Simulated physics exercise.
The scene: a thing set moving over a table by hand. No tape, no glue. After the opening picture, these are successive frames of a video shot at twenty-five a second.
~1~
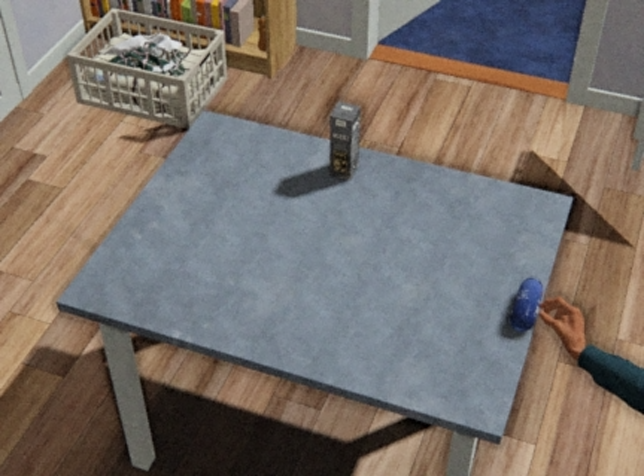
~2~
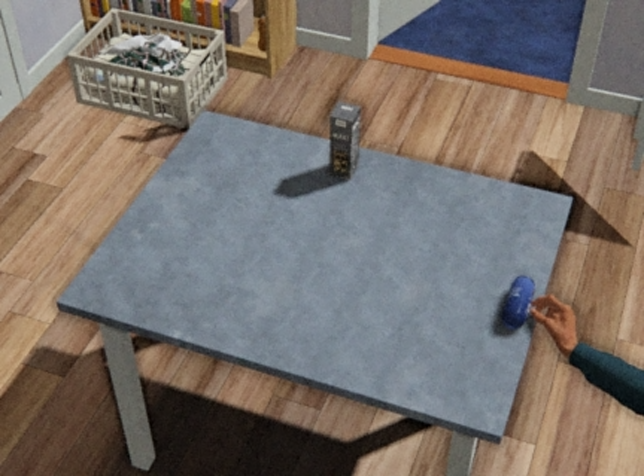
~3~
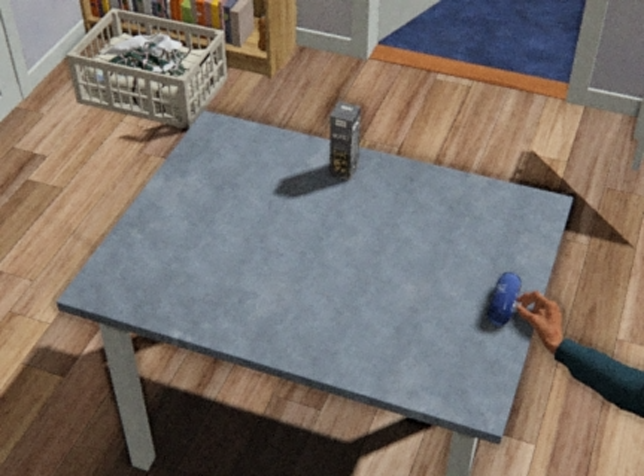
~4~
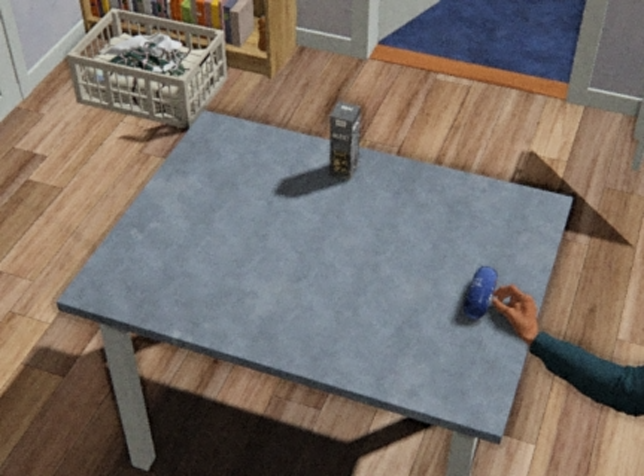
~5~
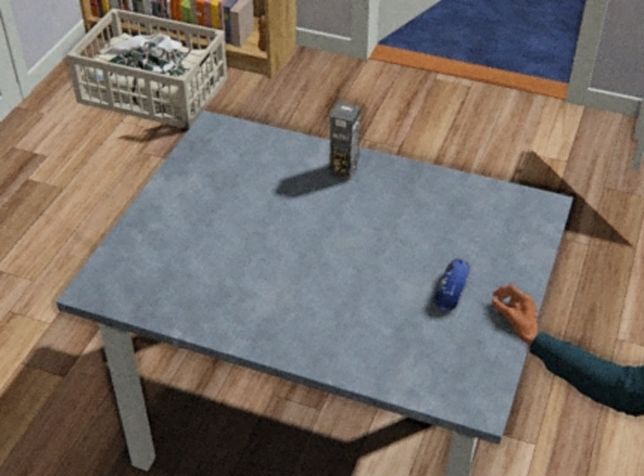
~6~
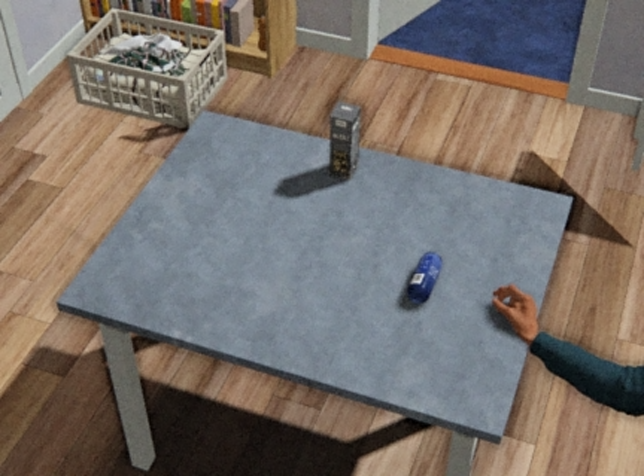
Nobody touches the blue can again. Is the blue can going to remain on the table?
The blue can falls off the table.
Then, 0.20 s after the last picture, blue can rolled well along near (295, 243).
Then, 0.40 s after the last picture, blue can rolled well along near (178, 212).
Then, 0.70 s after the last picture, blue can now off the table.
Then, 0.90 s after the last picture, things are still on the move.
By the end, off the table, blue can.
